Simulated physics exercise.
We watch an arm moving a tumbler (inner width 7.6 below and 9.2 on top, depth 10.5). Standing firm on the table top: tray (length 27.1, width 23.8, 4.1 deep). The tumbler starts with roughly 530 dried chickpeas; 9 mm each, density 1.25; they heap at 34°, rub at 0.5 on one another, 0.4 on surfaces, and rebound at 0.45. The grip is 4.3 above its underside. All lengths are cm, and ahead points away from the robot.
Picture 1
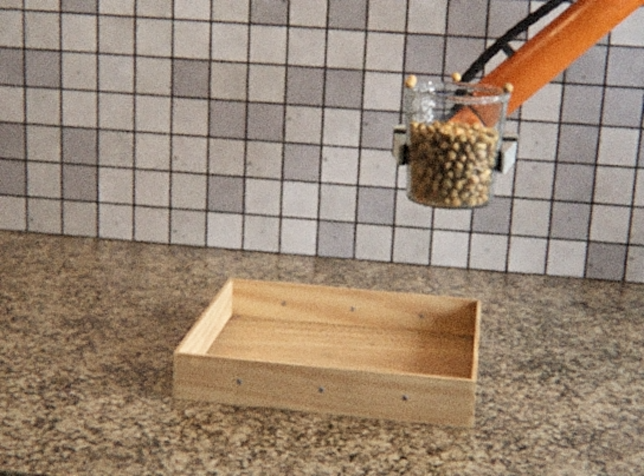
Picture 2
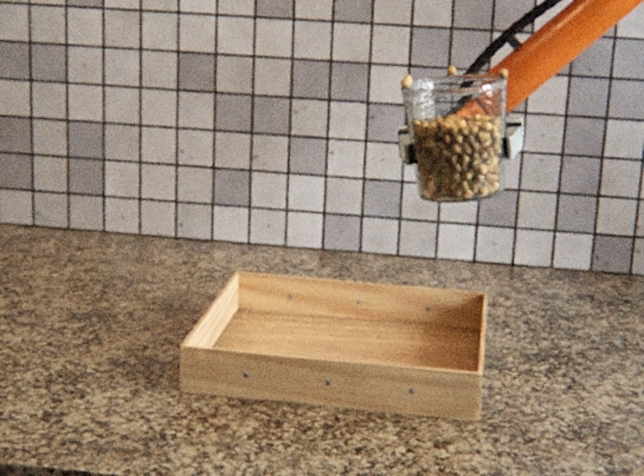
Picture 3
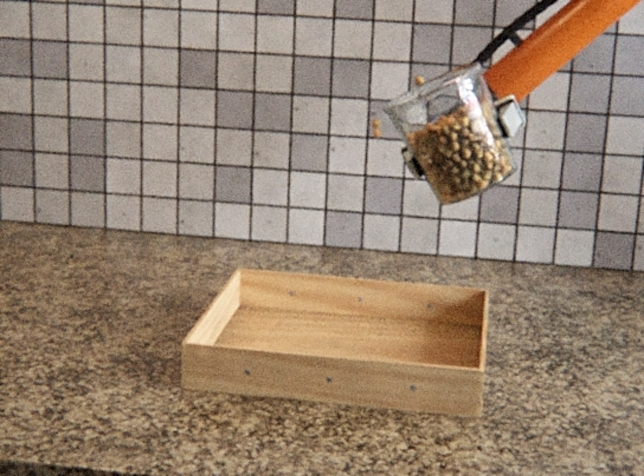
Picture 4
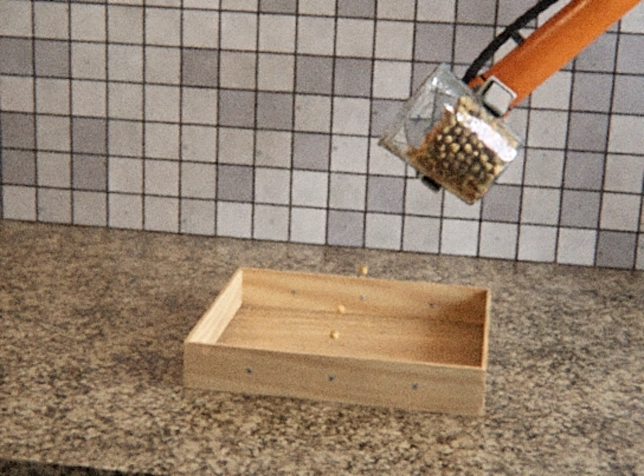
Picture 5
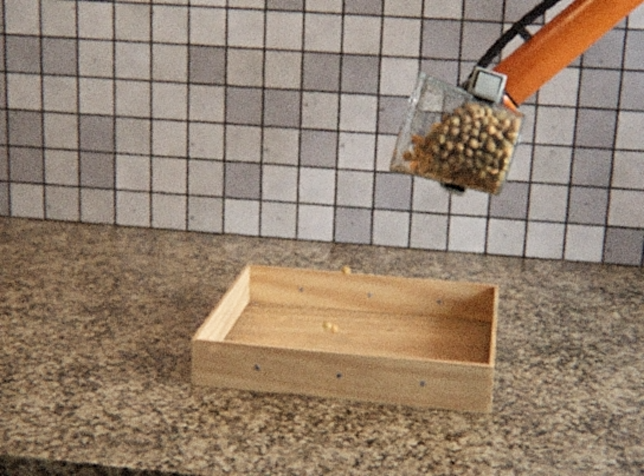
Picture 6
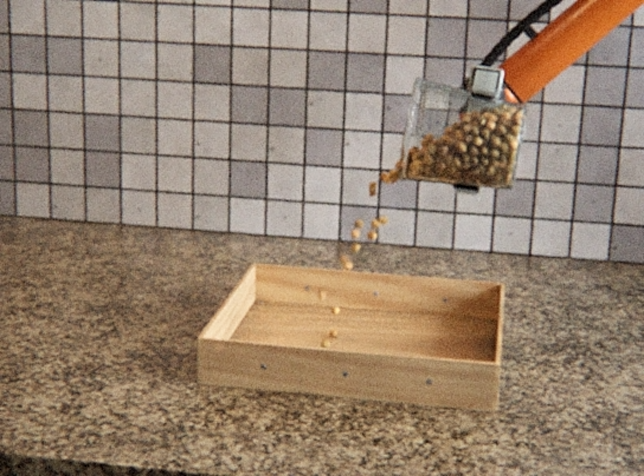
An orange robotic arm reaches in from the upper right, gripping a clear tumbler of tan chickpeas above a speckled brown countertop, seen from the front and slightly above. A shallow, open wooden tray sits below, with grey and white square tiles behind. The arm tilts the tumbler leftward, a few chickpeas drop into the tray, then more stream over its lip, while the view drifts slightly.
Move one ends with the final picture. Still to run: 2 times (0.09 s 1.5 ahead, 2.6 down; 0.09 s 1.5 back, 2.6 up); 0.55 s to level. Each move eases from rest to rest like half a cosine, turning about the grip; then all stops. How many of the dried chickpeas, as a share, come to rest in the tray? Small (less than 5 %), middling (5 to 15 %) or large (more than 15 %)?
In the tray the share is large, more than 15 %.
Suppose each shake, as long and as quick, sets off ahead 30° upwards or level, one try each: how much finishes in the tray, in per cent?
Some 75 and 70 per cent.
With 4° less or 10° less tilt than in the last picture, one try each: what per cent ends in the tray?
Some 20 and 10 per cent.
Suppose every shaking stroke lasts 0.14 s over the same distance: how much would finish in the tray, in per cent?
It would be near 15 per cent.
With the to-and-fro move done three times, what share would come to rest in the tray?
In that case some 35 per cent.
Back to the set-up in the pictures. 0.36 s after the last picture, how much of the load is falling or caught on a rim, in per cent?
Roughly 5 per cent.
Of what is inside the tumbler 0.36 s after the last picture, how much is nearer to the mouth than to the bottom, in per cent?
Roughly 45 per cent.
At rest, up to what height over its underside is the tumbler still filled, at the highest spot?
About 8.5 cm.
Then, 0.36 s on, tilted 84° forward, highest piece 24 above the table; 442 in the tumbler, 61 in the tray, 26 in flight or on a rim.
Then, 0.73 s on, tilted 21° forward, highest piece 27 above the table; 391 in the tumbler, 134 in the tray, 4 in flight or on a rim.
Then, 1.11 s on, level, highest piece 27 above the table; 391 in the tumbler, 138 in the tray.
Then, 2.16 s on, level, highest piece 27 above the table; 391 in the tumbler, 138 in the tray.
In the end, 391 in the tumbler, 138 in the tray. That is 26 % in the tray.
